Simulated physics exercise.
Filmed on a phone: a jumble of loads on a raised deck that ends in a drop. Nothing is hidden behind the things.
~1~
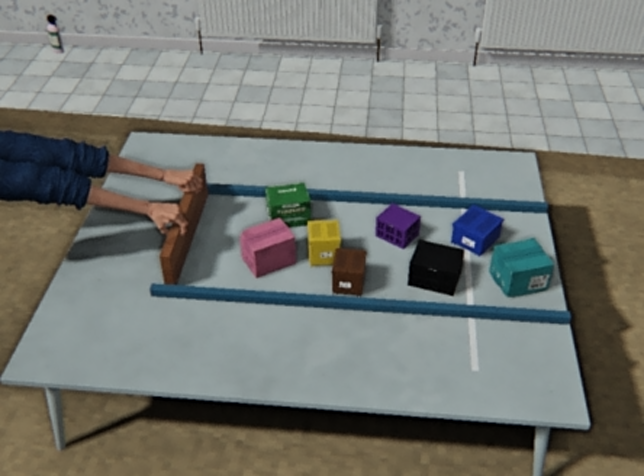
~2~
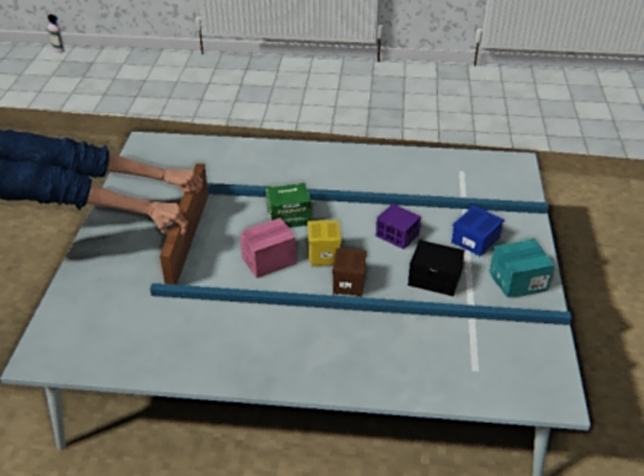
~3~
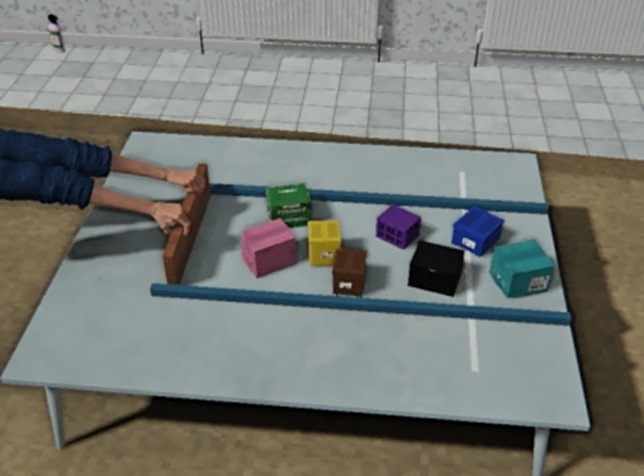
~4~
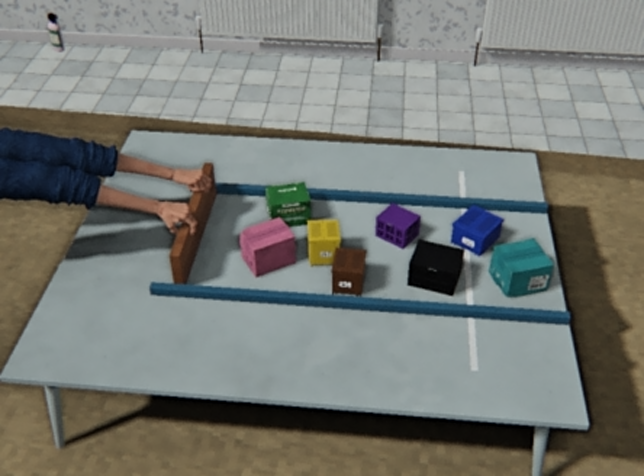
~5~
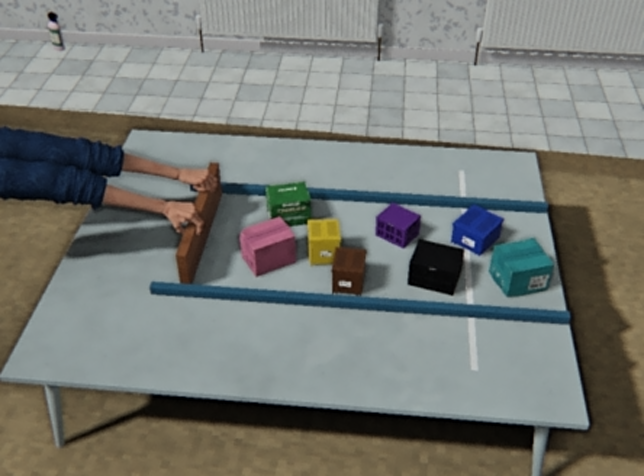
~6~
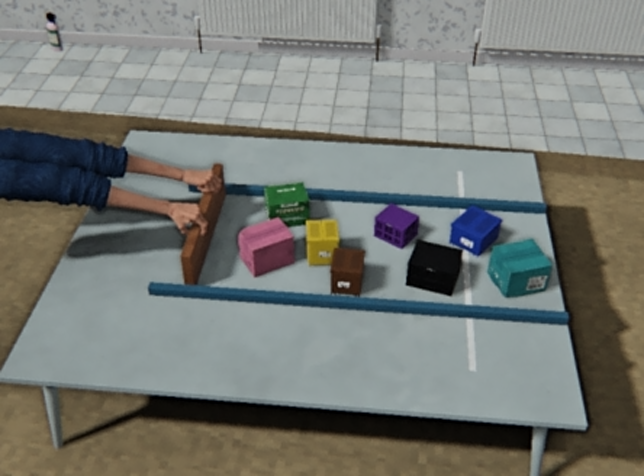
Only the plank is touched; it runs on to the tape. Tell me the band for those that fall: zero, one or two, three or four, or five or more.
Here the number that fall off is one or two.
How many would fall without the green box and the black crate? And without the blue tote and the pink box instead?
First 0, then 1.
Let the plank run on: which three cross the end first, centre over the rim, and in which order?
The order is the turquoise parcel, then the blue tote, then the black crate.
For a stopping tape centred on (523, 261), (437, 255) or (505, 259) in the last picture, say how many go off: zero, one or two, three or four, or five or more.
Taking them in turn, at least five; none; three or four.
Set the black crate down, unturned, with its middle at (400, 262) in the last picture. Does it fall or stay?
Then it does not fall.
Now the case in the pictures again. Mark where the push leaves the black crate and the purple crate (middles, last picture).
About (541, 283), and the other about (524, 226).
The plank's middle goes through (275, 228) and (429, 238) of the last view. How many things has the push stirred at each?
At the one place 3, at the other 8.
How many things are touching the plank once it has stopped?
3 of them.
A little later, none off yet; turquoise parcel at rest near (519, 269); blue tote at rest near (475, 231); black crate at rest near (434, 268).
Next, none off yet; turquoise parcel shifted a little near (536, 269); blue tote shifted about its own width near (513, 236); black crate shifted about its own width near (488, 279).
When it is over, the number that fall off is one or two; down, blue tote and turquoise parcel.
